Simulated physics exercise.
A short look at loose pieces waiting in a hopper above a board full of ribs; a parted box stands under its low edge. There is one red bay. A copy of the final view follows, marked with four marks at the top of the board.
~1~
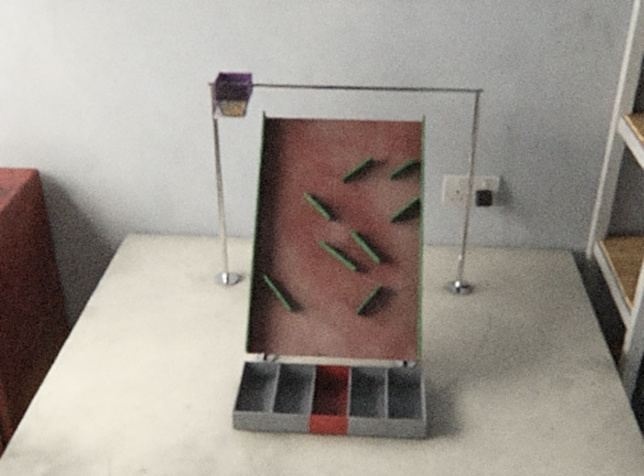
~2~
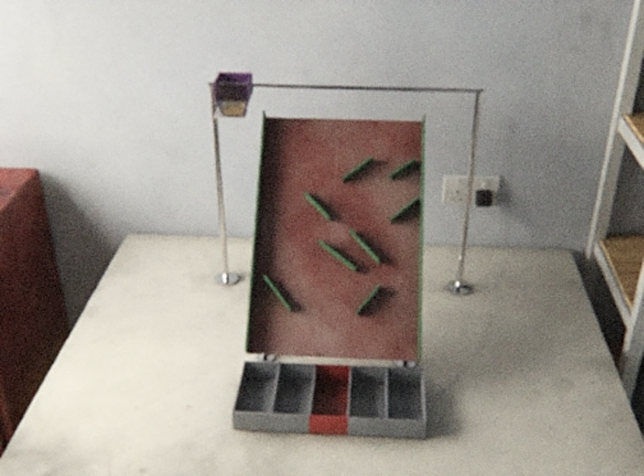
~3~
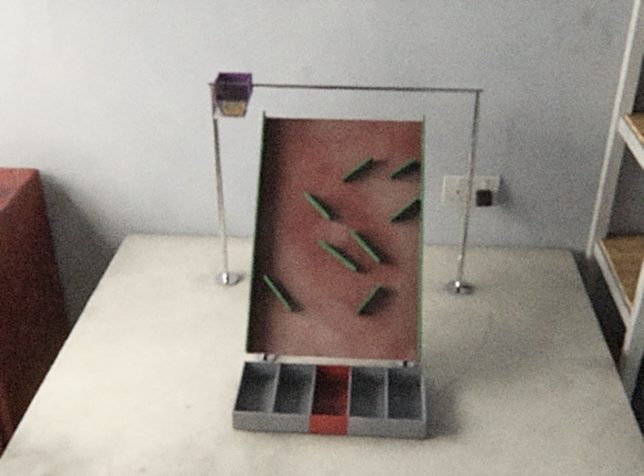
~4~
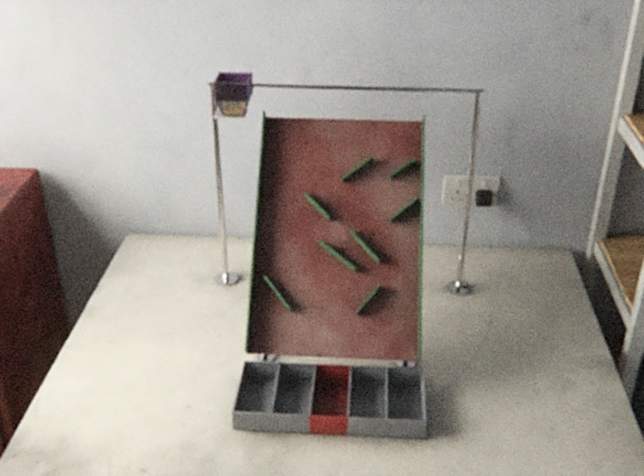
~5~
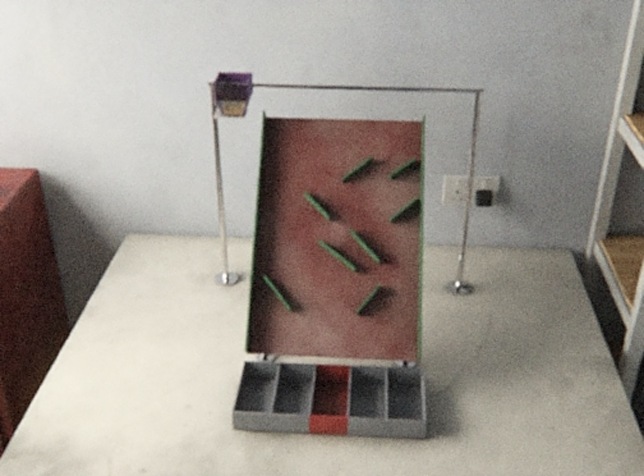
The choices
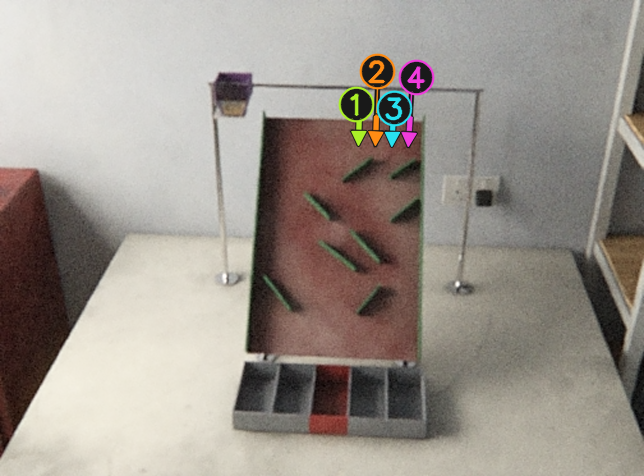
Nothing moves as a small purple hopper sits above a red ribbed board and parted tray.
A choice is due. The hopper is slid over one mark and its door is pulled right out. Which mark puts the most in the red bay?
Choose 1.
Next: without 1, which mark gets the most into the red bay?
That is mark 2.
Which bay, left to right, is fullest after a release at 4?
The fifth from the left.
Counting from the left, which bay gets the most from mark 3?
The fifth.
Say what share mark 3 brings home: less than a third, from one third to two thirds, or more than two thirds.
It is less than a third.
On the marked copy, mark 1 meets the board at (358, 140); mark 2 meets the board at (375, 140); mark 3 meets the board at (392, 141); mark 4 meets the board at (408, 141).
Choosing 1, the bulk in the red bay, close to a quarter in other bays.
Choosing 2, close to a third in the red bay, close to half in other bays, only a few outside the box.
Choosing 3, only a few in the red bay, all but a few in other bays, only a few held on the board.
Choosing 4, a small share in the red bay, the bulk in other bays, a small share held on the board.
